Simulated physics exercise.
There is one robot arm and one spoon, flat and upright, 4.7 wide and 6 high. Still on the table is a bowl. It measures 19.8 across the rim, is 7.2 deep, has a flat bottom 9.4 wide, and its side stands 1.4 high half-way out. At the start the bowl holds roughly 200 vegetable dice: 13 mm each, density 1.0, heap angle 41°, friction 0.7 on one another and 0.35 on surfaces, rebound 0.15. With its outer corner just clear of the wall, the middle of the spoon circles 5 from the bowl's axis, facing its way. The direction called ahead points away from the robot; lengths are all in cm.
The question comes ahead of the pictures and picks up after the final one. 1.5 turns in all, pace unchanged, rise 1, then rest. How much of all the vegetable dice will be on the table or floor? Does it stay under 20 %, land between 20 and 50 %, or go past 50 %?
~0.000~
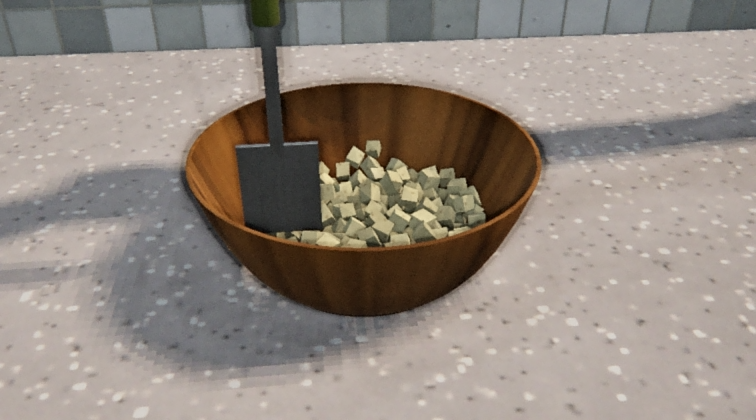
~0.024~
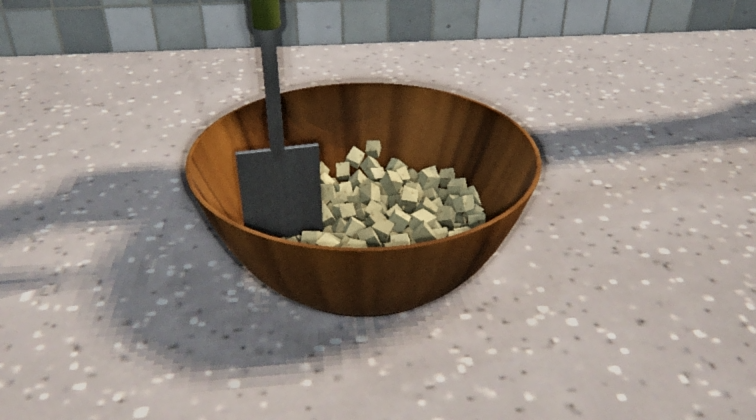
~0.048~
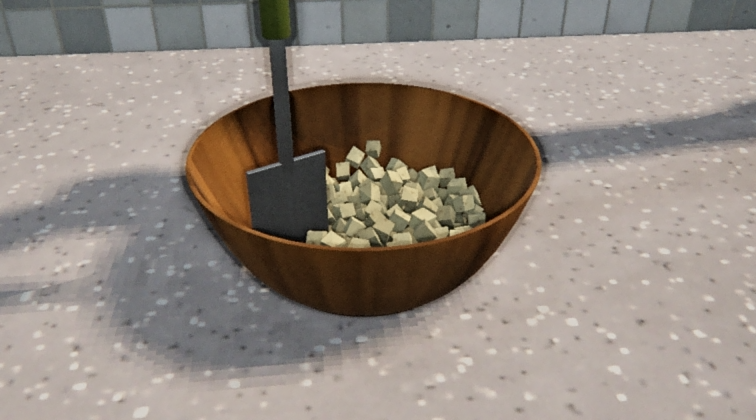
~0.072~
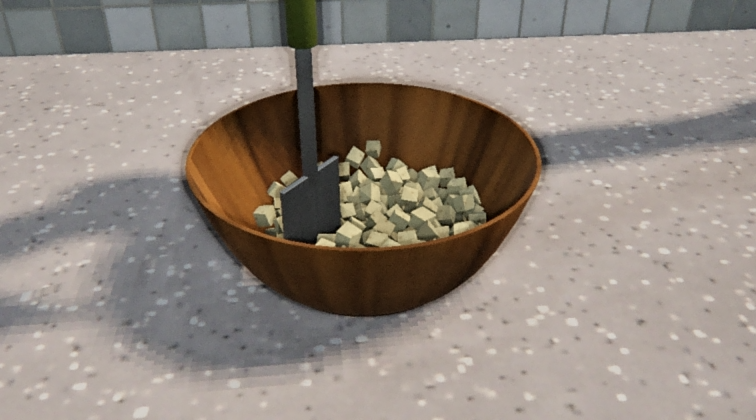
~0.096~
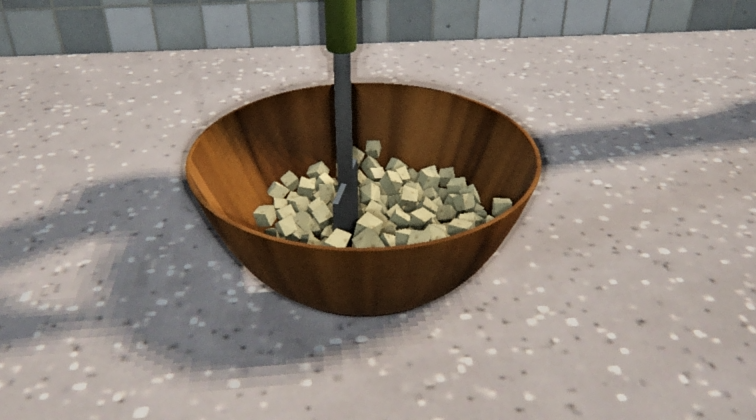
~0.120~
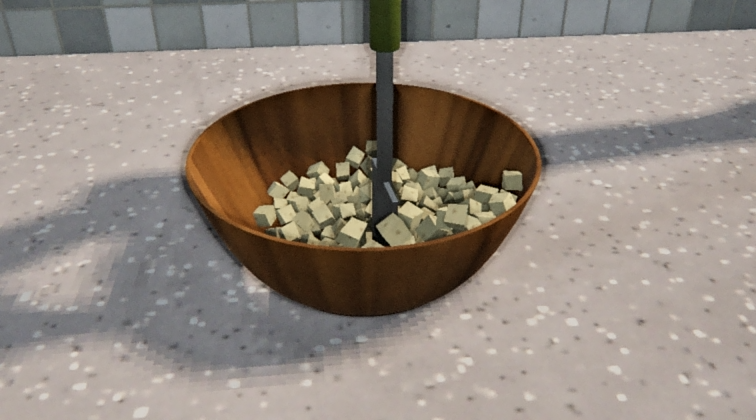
It lands between 20 and 50 %.
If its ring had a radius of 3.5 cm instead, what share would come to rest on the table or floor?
In that case roughly 15 per cent.
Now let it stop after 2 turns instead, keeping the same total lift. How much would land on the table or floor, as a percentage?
Then about 45 per cent.
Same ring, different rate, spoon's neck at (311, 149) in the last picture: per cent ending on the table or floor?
Roughly 10 per cent.
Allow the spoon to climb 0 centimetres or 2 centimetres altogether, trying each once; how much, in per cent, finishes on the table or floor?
That gives about 45 per cent and 30 per cent, in order.
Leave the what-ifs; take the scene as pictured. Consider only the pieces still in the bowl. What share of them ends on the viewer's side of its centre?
I'd say around 30 per cent.
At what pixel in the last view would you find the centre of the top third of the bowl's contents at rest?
About (375, 173).
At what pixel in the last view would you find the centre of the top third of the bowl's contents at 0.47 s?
I'd say about (400, 232).
By 0.29 s, 267° round, highest piece 10 above the table; 179 in the bowl, 5 on the table or floor, 15 in flight or on the tool.
By 0.47 s, 76° round, highest piece 10 above the table; 141 in the bowl, 38 on the table or floor, 20 in flight or on the tool.
By 0.76 s, 180° round, highest piece 8 above the table; 123 in the bowl, 75 on the table or floor, 1 in flight or on the tool.
By 1.46 s, 180° round, highest piece 5 above the table; 123 in the bowl, 76 on the table or floor.
Final count, 123 in the bowl, 76 on the table or floor. That is 38 % on the table or floor.
